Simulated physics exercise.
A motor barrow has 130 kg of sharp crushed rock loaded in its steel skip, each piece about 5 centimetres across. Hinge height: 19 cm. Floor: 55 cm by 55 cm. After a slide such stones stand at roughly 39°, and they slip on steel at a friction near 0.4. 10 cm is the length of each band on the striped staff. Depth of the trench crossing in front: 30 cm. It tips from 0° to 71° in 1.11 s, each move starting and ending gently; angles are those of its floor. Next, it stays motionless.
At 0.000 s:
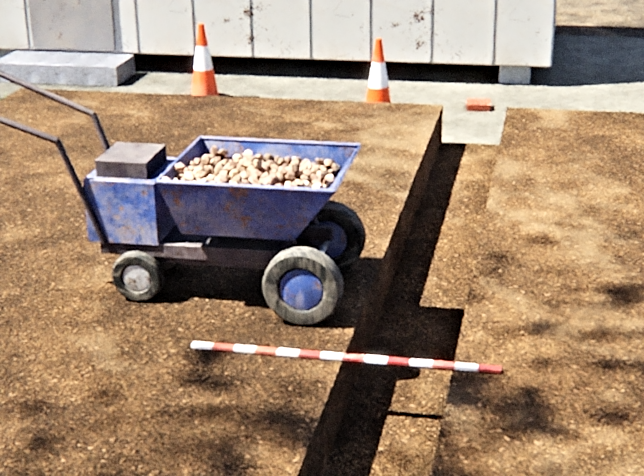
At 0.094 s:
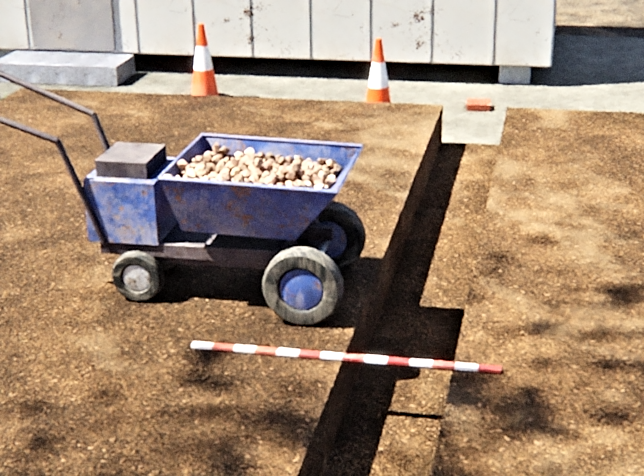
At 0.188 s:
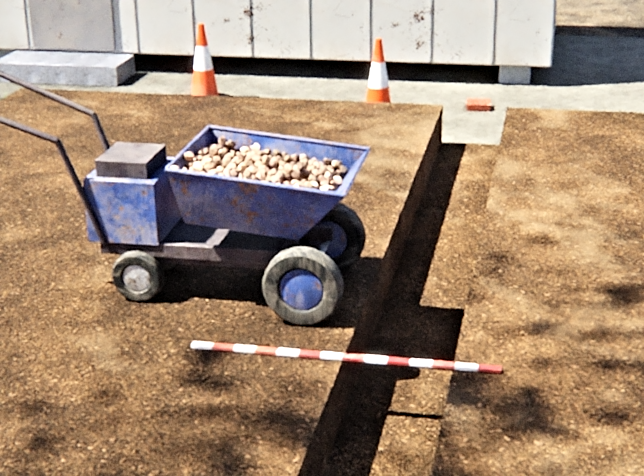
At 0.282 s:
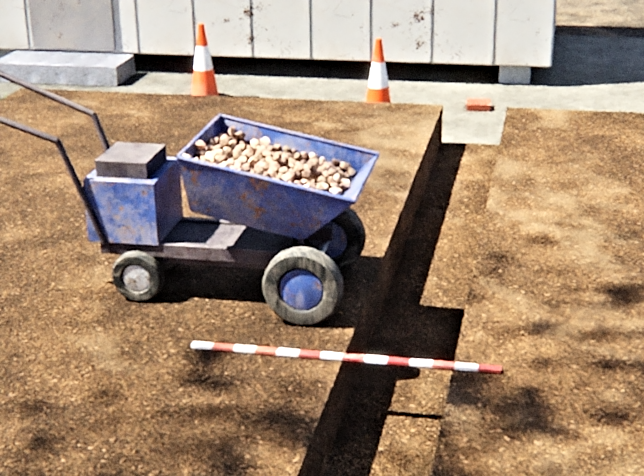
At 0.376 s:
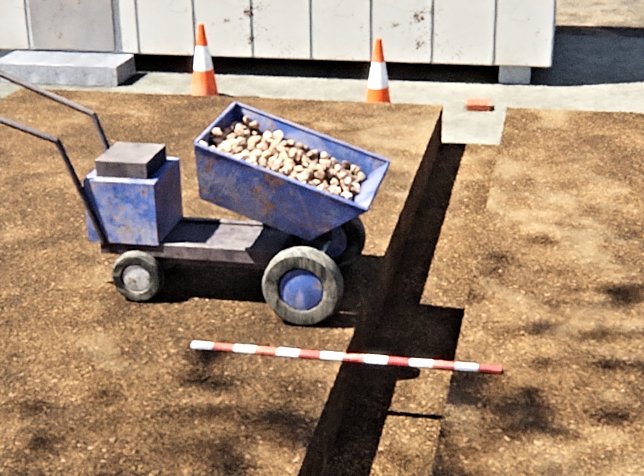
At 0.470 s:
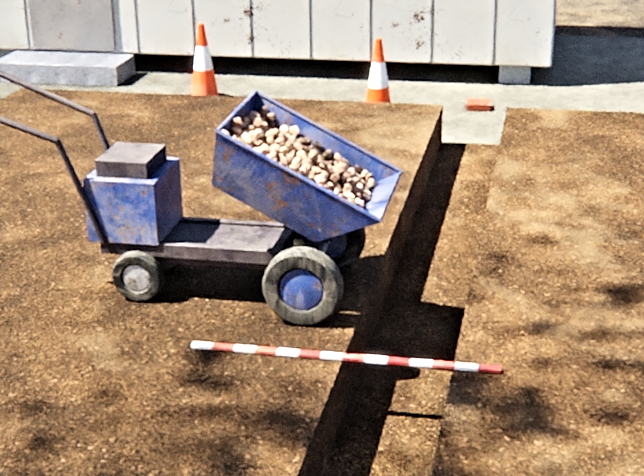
A blue motor barrow with a skip full of pale stones stands at left on sunlit brown ground, seen from above and to one side. A dark trench runs beside it on the right, with a red-and-white pole lying across it, and two orange-and-white cones stand behind near a pale wall. The skip slowly tilts up toward the right, carrying its stones, while the barrow and camera stay still.
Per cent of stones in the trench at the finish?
About 68 %.
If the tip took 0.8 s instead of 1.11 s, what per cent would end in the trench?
Roughly 65 per cent would.
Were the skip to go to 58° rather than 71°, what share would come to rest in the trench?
About 25 per cent would end up in the trench.
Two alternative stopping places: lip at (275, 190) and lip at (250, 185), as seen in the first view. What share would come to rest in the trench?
I'd expect some 90 per cent, then some 80.
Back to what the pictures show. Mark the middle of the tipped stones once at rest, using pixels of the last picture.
(444, 342).
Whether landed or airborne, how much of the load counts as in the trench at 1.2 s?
By then, around 20 percent.
After 0.8 s the floor is at 60°; 100 % in the skip; the foremost stones are at (412, 243).
After 1.2 s the floor is at 71°; 75 % in the skip, 18 % in the trench, 7 % past the trench; the foremost stones are at (502, 319).
After 1.6 s the floor is at 71°; 42 % in the skip, 36 % in the trench, 23 % past the trench; the foremost stones are at (587, 306).
After 3.5 s the floor is at 71°; 11 % in the skip, 68 % in the trench, 22 % past the trench; the foremost stones are at (624, 314).
